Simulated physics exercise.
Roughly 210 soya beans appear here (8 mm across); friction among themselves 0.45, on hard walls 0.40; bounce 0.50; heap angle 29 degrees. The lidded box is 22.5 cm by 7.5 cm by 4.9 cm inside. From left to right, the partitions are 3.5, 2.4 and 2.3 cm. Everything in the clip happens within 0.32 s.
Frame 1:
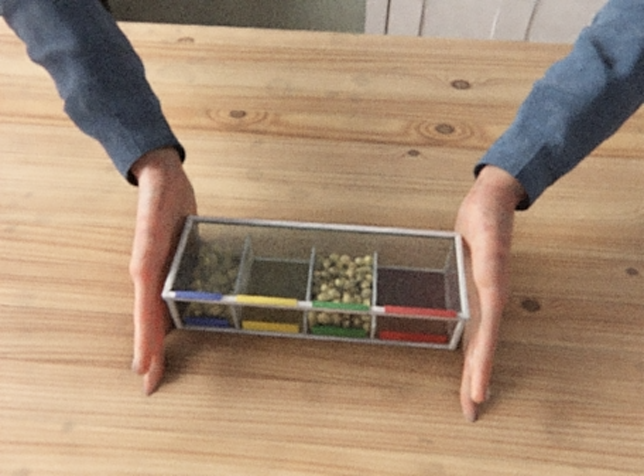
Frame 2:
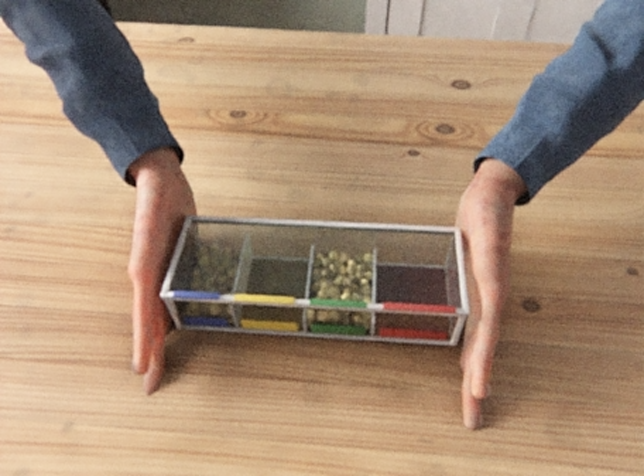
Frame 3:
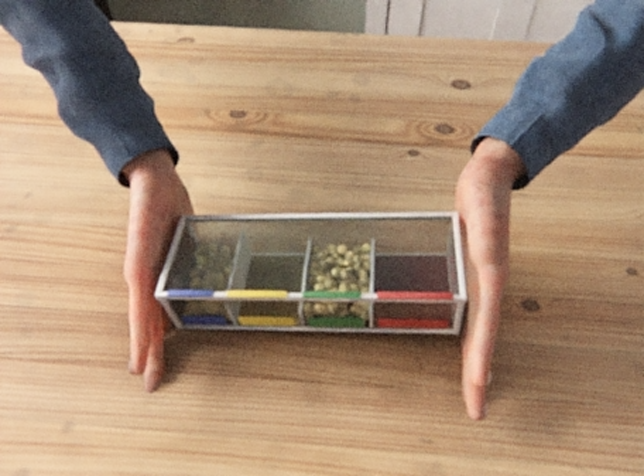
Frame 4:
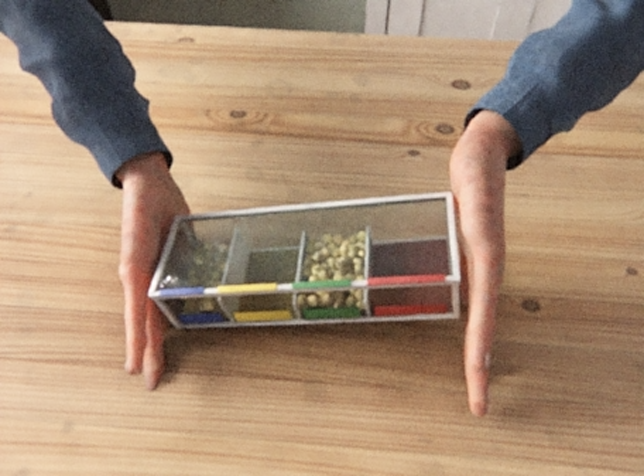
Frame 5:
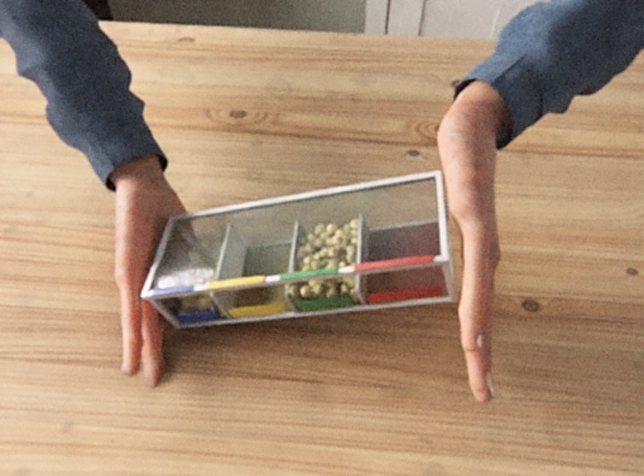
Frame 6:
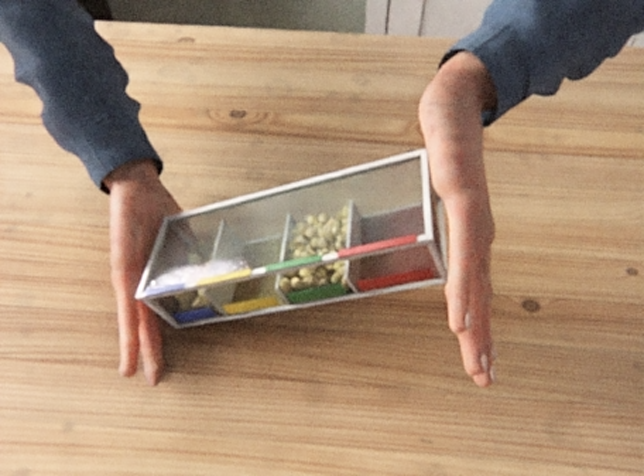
On a wooden table, two hands held a clear lidded box with beans in its blue and green sections, then raised the right end steadily until the box slanted down toward the left.
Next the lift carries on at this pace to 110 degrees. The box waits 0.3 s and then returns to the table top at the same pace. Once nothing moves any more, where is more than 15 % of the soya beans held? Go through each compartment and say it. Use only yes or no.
Red compartment: No; blue compartment: Yes; green compartment: No; yellow compartment: Yes.
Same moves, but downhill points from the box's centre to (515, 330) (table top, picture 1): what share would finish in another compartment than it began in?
About 70 per cent.
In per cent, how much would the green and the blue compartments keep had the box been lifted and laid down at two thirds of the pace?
Then green would get 0 per cent, while blue would get 80 per cent.
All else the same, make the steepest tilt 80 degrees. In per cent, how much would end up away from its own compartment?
Estimate: Around 25 %.
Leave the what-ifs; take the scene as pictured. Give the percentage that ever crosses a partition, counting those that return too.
55 %, roughly.
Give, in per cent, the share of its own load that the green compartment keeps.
About 0 in a hundred.
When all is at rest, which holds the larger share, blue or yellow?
Blue comes out ahead.
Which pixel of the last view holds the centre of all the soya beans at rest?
Look around (217, 283) in the last picture.
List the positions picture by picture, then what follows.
Box tilt 0 degrees, front corners at (170, 294) and (463, 315); blue 45 %, green 55 %, in the first frame.
Box tilt 2 degrees, front corners at (168, 294) and (463, 311), in the second frame.
Box tilt 6 degrees, front corners at (162, 293) and (460, 296), lowest corner left front, in the third frame.
Box tilt 12 degrees, front corners at (156, 293) and (454, 278), lowest corner left front, in the fourth frame.
Box tilt 18 degrees, front corners at (149, 294) and (443, 258), lowest corner left front, in the fifth frame.
Box tilt 24 degrees, front corners at (143, 294) and (427, 237), lowest corner left front; blue 45 %, green 55 %, in the sixth frame.
Then, 1.16 s after the last picture, tilt 110 degrees; blue 70 %, yellow 30 %.
Then, 1.94 s after the last picture, tilt 55 degrees; blue 80 %, yellow 20 %.
Then, 2.74 s after the last picture, tilt 0 degrees; blue 80 %, yellow 20 %.
In the end, red 0 %, blue 80 %, green 0 %, yellow 20 %.
